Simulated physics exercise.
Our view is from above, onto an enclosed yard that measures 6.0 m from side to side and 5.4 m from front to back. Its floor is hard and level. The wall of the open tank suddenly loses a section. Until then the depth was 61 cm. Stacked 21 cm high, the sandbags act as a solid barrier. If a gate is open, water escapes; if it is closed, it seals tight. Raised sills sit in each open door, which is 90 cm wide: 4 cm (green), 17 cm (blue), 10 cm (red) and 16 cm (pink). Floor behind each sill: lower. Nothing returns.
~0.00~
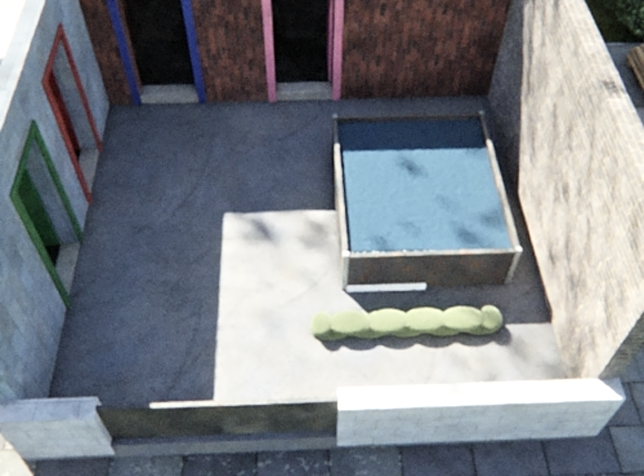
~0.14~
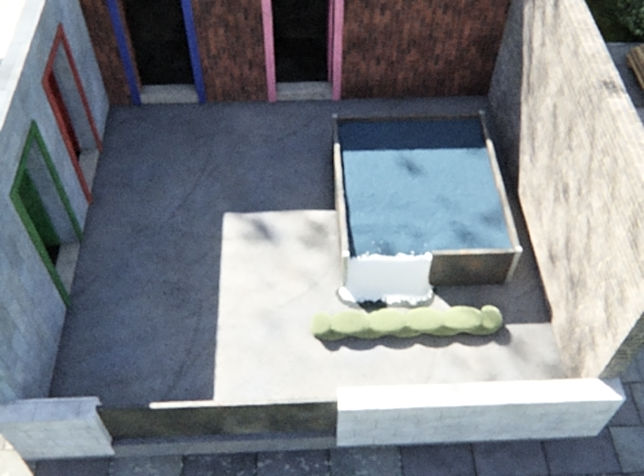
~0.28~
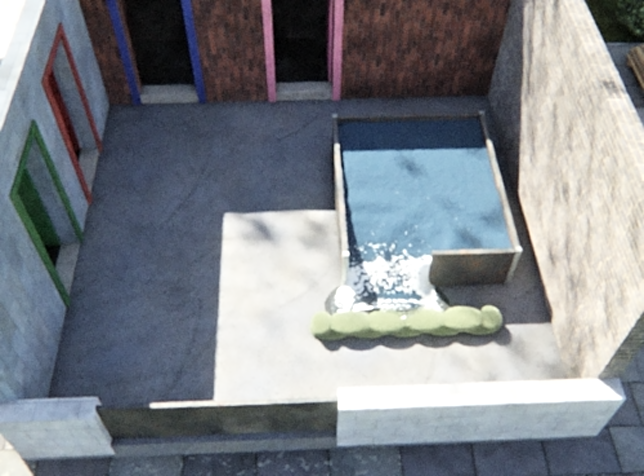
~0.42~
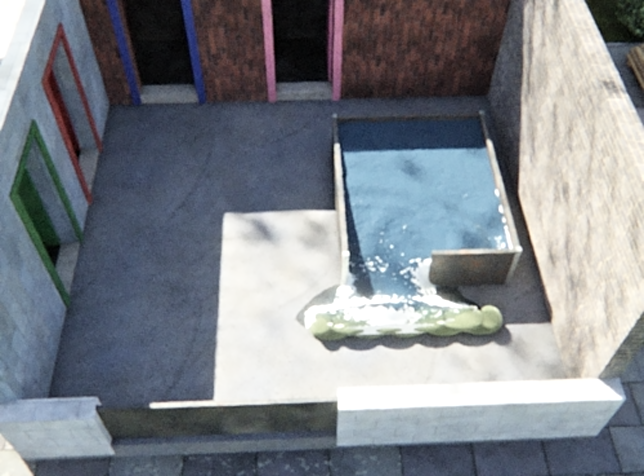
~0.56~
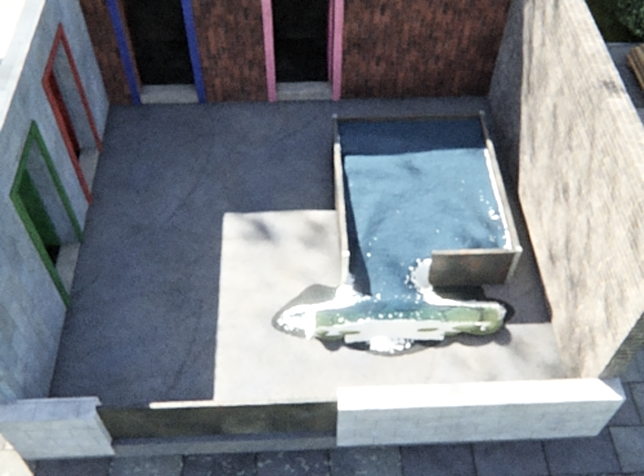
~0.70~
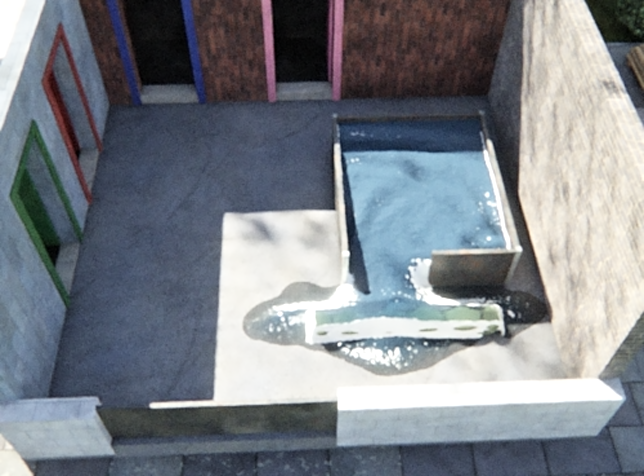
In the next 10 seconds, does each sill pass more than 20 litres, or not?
In order: Green door: Past the limit, blue door: Within the limit, red door: Within the limit, pink door: Within the limit.
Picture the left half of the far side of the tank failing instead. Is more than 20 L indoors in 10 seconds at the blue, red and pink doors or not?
At blue the amount is beneath the mark, at red it is higher than the mark, and at pink it is higher than the mark.
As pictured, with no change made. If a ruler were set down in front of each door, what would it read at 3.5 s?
Centimetres: Green 11 / blue 0 / red 6 / pink 0.
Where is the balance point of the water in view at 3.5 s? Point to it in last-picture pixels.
Roughly (370, 261) in the last picture.
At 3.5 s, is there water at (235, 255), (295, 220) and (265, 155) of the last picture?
In that order: Flooded, not reached, dry.
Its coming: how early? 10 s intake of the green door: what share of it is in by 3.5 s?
About 20 per cent.
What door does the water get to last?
Looks like the pink door.
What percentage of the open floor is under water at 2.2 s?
About 55 per cent.
After 1.4 s water covers 35 % of the floor and is deepest (48 cm) near (383, 307); green door not reached, blue door not reached, red door not reached, pink door not reached.
After 2.2 s water covers 55 % of the floor and is deepest (42 cm) near (383, 307); green door 8 cm at the sill, 0 L in, blue door not reached, red door not reached, pink door not reached.
After 3.5 s water covers 65 % of the floor and is deepest (31 cm) near (383, 307); green door 11 cm at the sill, 35 L in, blue door not reached, red door 6 cm at the sill, 0 L in, pink door not reached.
After 6.0 s water covers 80 % of the floor and is deepest (23 cm) near (383, 307); green door 11 cm at the sill, 84 L in, blue door 14 cm at the sill, 0 L in, red door 7 cm at the sill, 0 L in, pink door 3 cm at the sill, 0 L in.
After 10.0 s water covers 95 % of the floor and is deepest (16 cm) near (109, 111); green door 9 cm at the sill, 156 L in, blue door 13 cm at the sill, 0 L in, red door 11 cm at the sill, 0 L in, pink door 11 cm at the sill, 0 L in.
